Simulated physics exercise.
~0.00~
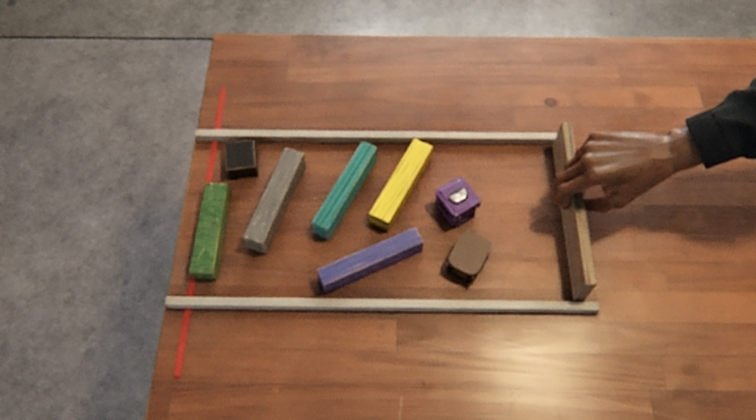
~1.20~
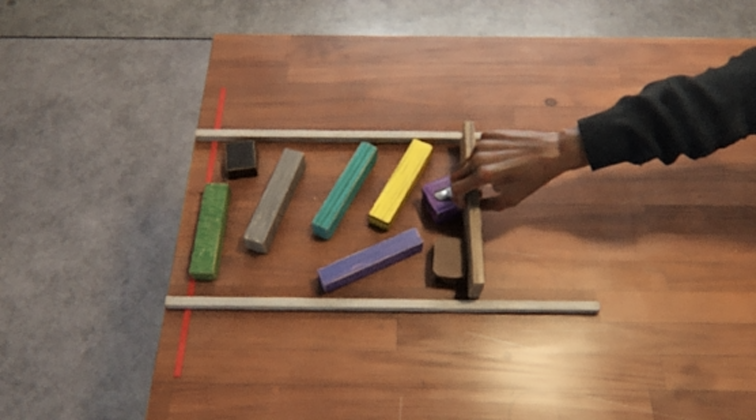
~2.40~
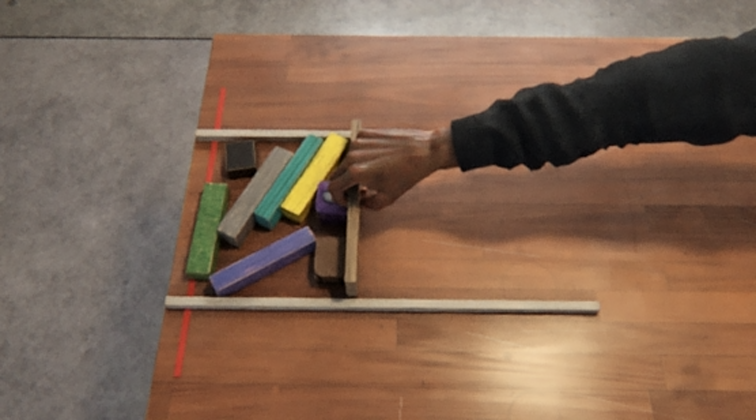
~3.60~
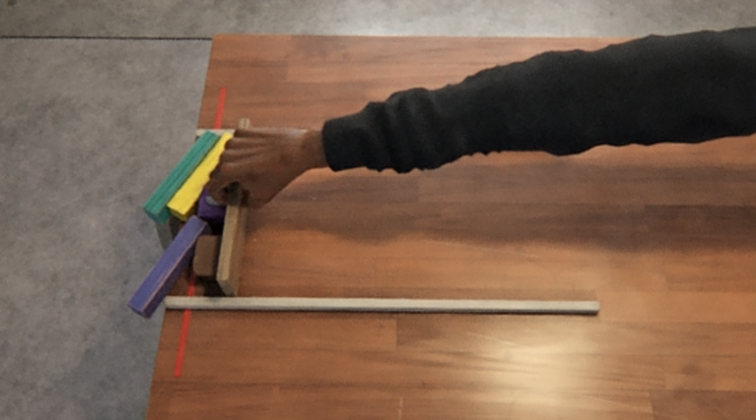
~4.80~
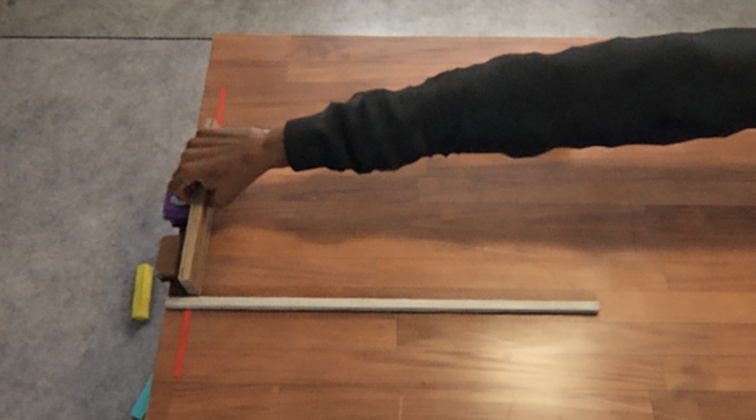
A hand slid a wooden board leftward between two pale rails, pushing colourful sticks and small blocks toward the table's edge until most tumbled off, leaving the purple and brown blocks poking over the rim as the board reached the red tape.
